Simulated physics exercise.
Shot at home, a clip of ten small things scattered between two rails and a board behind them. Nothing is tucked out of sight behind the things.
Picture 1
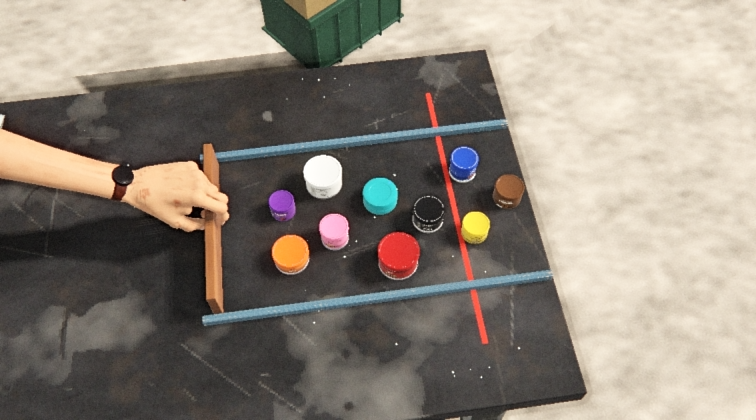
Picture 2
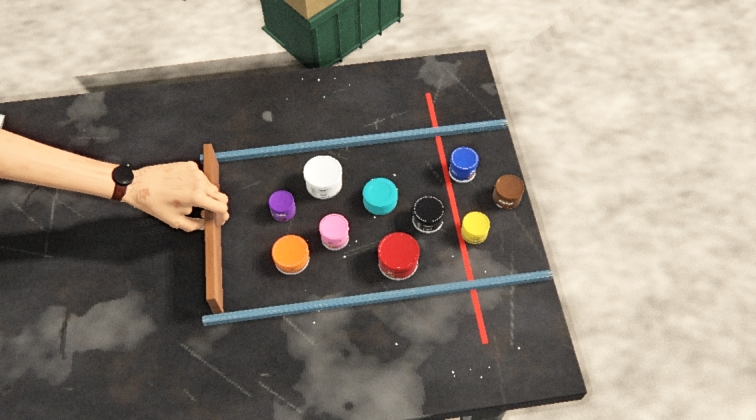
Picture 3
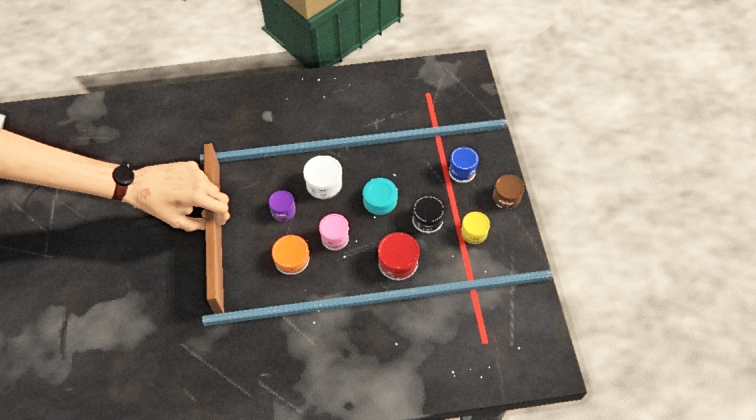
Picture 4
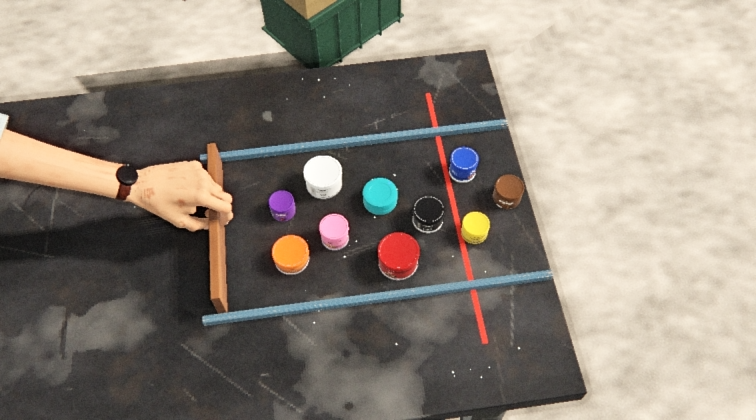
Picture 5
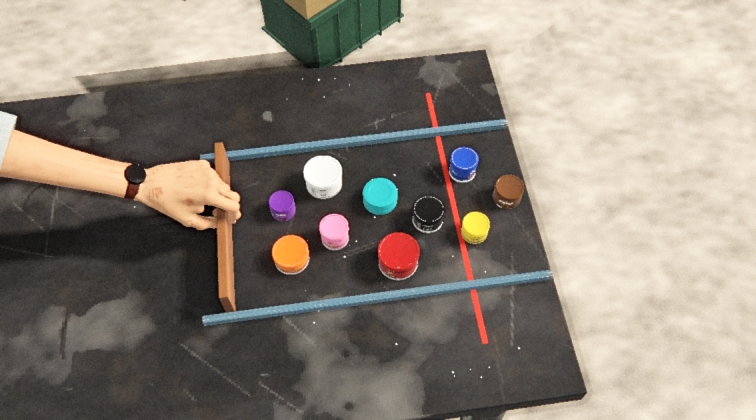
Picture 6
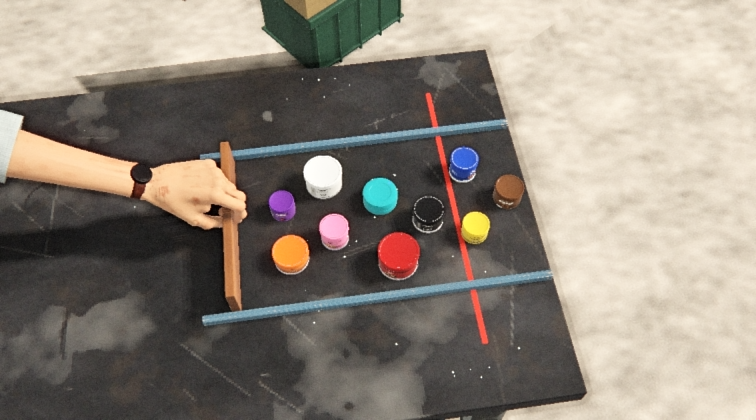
A wooden board held by a hand stayed almost still, then was pushed slightly right between two blue rails, while the colourful little pots scattered ahead of it and around the red line never moved.
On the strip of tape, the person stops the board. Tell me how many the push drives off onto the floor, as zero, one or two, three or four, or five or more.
Zero, I think.
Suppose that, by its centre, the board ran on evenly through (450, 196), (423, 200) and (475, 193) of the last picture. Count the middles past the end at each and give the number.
By position: 0 / 0 / 1.
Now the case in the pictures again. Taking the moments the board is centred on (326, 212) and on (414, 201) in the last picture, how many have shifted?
The counts are 4 and 9.
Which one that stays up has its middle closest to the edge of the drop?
The answer: The brown tub.
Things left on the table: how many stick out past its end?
It's 1.
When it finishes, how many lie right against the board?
That number would be 4.
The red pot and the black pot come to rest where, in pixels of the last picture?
Final spots - red pot (504, 255), black pot (498, 205).
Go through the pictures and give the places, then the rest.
Brown tub (508, 192); blue tin (463, 165); yellow tub (475, 228); board (213, 226); tape (454, 205), in the first picture.
Blue tin (463, 165); turquoise lid (380, 197), in the second picture.
Yellow tub (475, 228); red pot (398, 257), in the third picture.
Brown tub (508, 192); purple tub (282, 206), in the fourth picture.
Blue tin (463, 165); orange pot (291, 255), in the fifth picture.
Brown tub (508, 192); blue tin (463, 165); yellow tub (475, 228); board (230, 224); tape (454, 205), in the sixth picture.
A little later, none off yet; brown tub at rest near (508, 192); blue tin at rest near (463, 165); yellow tub at rest near (475, 228).
When it is over, the number that fall off is zero.
